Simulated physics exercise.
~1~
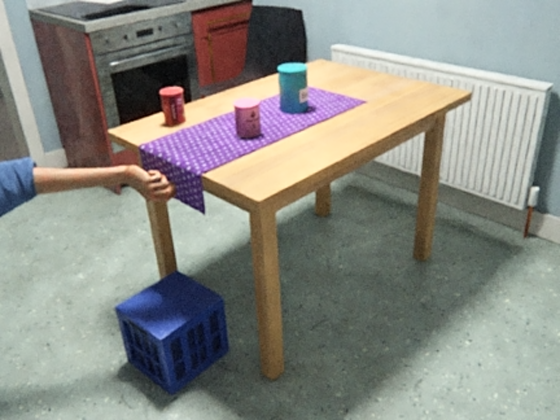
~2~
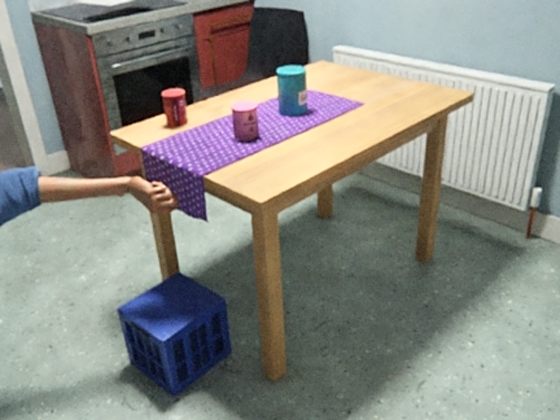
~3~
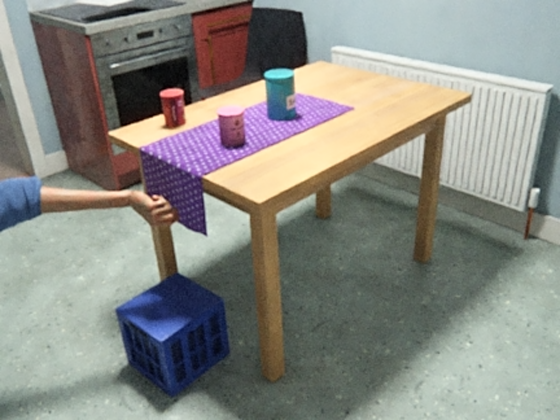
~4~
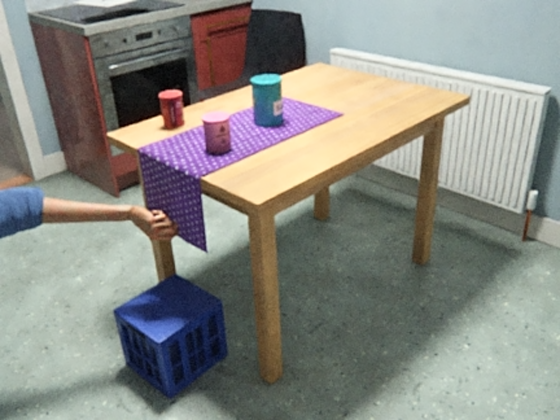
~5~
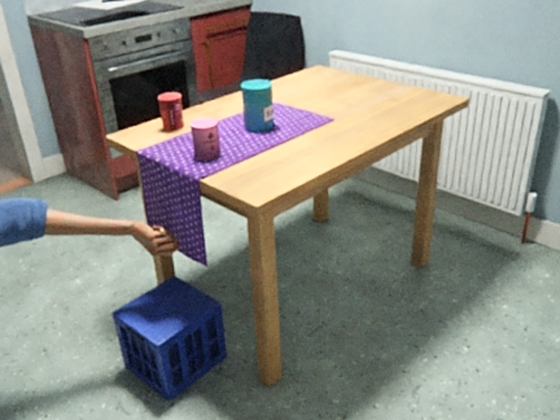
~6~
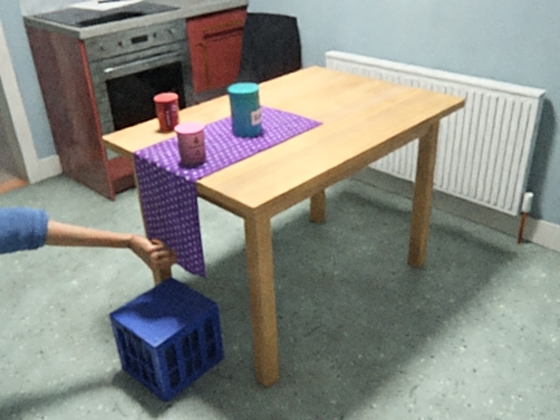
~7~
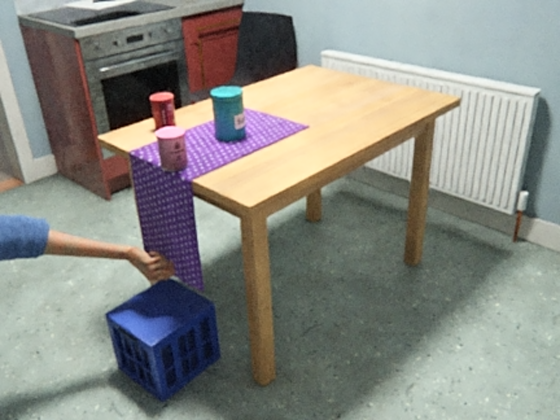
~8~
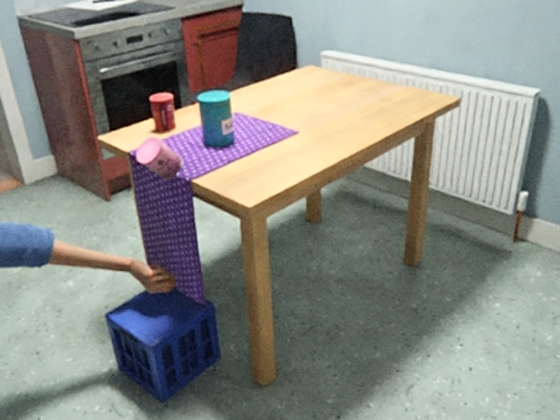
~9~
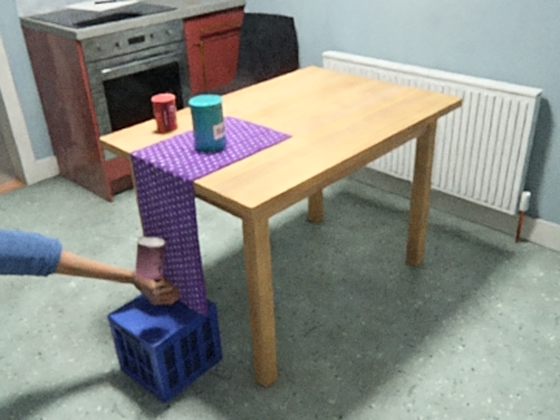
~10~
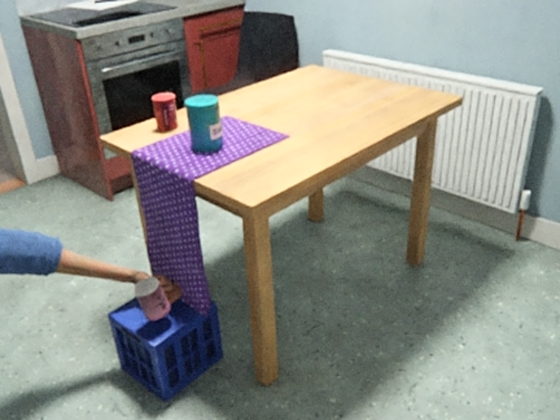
At the start, a hand holds the hanging end of a purple cloth on a wooden table, with a red tin, a pink tin and a turquoise canister on top and a blue crate on the floor below. The hand draws the cloth steadily down, carrying the pink tin and the canister left while the red tin stays put. At the table's edge the pink tin tips over and drops beside the hand. It ends low by the crate, where the cloth's hem now reaches, while the red tin and the upright canister remain on the table.
